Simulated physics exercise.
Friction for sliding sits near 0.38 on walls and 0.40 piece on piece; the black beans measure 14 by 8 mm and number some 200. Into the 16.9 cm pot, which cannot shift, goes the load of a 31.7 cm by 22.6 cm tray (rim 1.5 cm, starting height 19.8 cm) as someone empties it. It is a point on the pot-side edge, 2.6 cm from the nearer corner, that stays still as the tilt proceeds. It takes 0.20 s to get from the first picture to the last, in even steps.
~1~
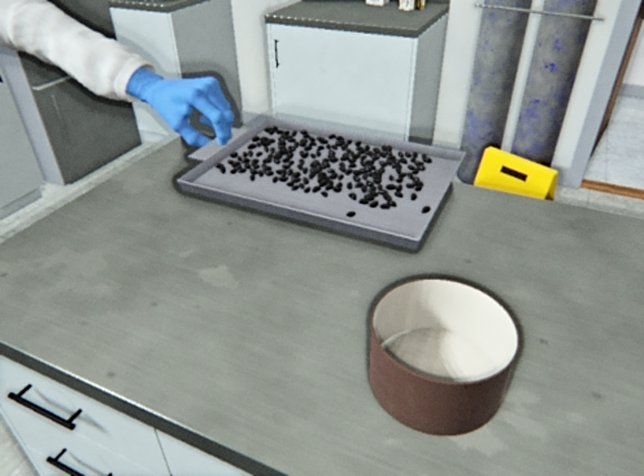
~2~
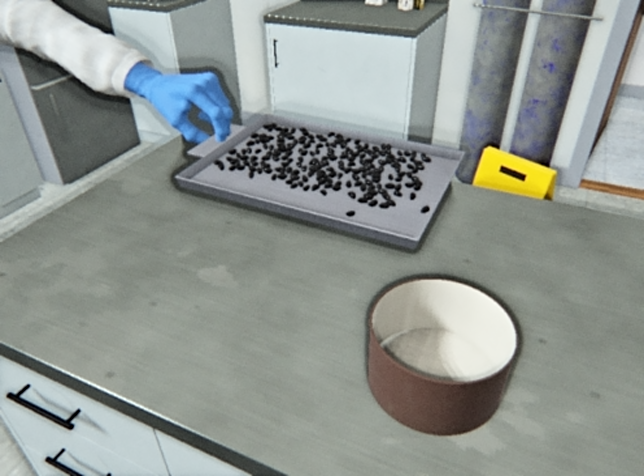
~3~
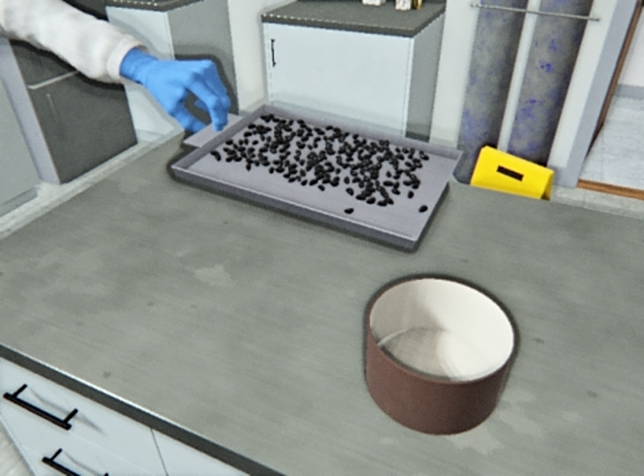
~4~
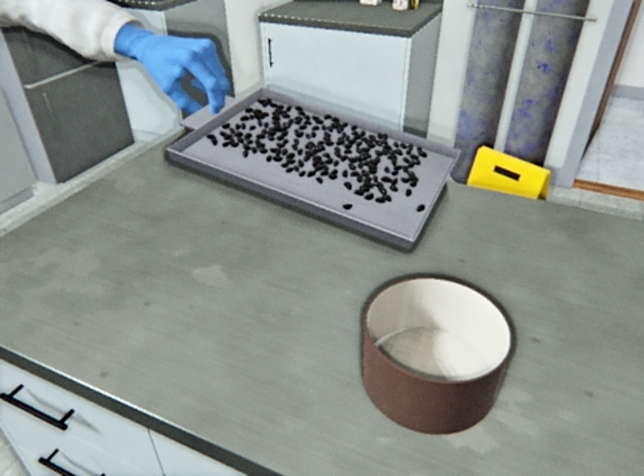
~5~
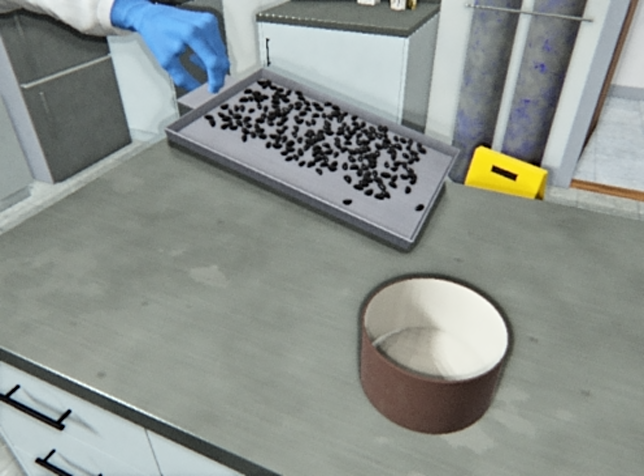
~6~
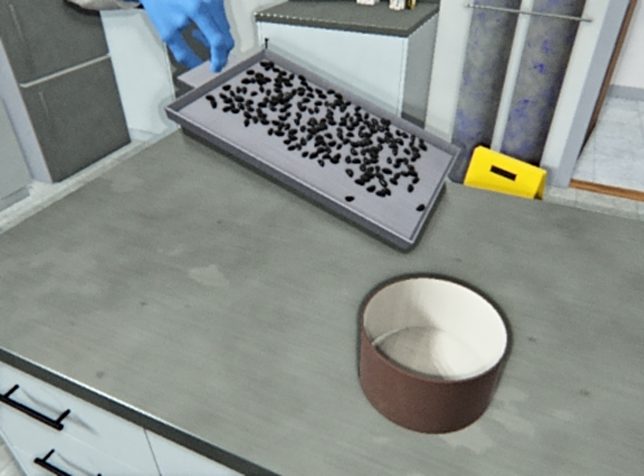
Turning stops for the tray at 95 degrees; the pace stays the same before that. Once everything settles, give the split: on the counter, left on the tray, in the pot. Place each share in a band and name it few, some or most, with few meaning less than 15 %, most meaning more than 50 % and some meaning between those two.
In the end: Counter most, tray few, pot some.
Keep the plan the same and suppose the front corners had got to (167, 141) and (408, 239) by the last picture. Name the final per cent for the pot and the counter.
You'd end with pot at 70 and counter at 30.
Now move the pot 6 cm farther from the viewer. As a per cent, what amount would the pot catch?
Roughly 55 per cent.
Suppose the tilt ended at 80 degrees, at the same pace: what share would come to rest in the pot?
Roughly 35 %.
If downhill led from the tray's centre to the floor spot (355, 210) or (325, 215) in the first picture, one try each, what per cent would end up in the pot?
Roughly 80 per cent on the first try and 45 per cent on the second.
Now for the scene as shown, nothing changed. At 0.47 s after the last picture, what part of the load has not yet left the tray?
Load share: Around 40%.
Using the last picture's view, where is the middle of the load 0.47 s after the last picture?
My estimate is roughly (467, 215).
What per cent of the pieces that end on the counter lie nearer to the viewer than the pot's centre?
I'd put it at around 10 per cent.
Then, 0.28 s after the last picture, tilt 56 degrees; the tray holds 100 %, the pot 0 %.
Then, 0.47 s after the last picture, tilt 82 degrees; the tray holds 40 %, the pot 0 %.
Then, 0.78 s after the last picture, tilt 95 degrees; the tray holds 0 %, the pot 35 %.
In the end, counter 60 %, tray 0 %, pot 40 %.
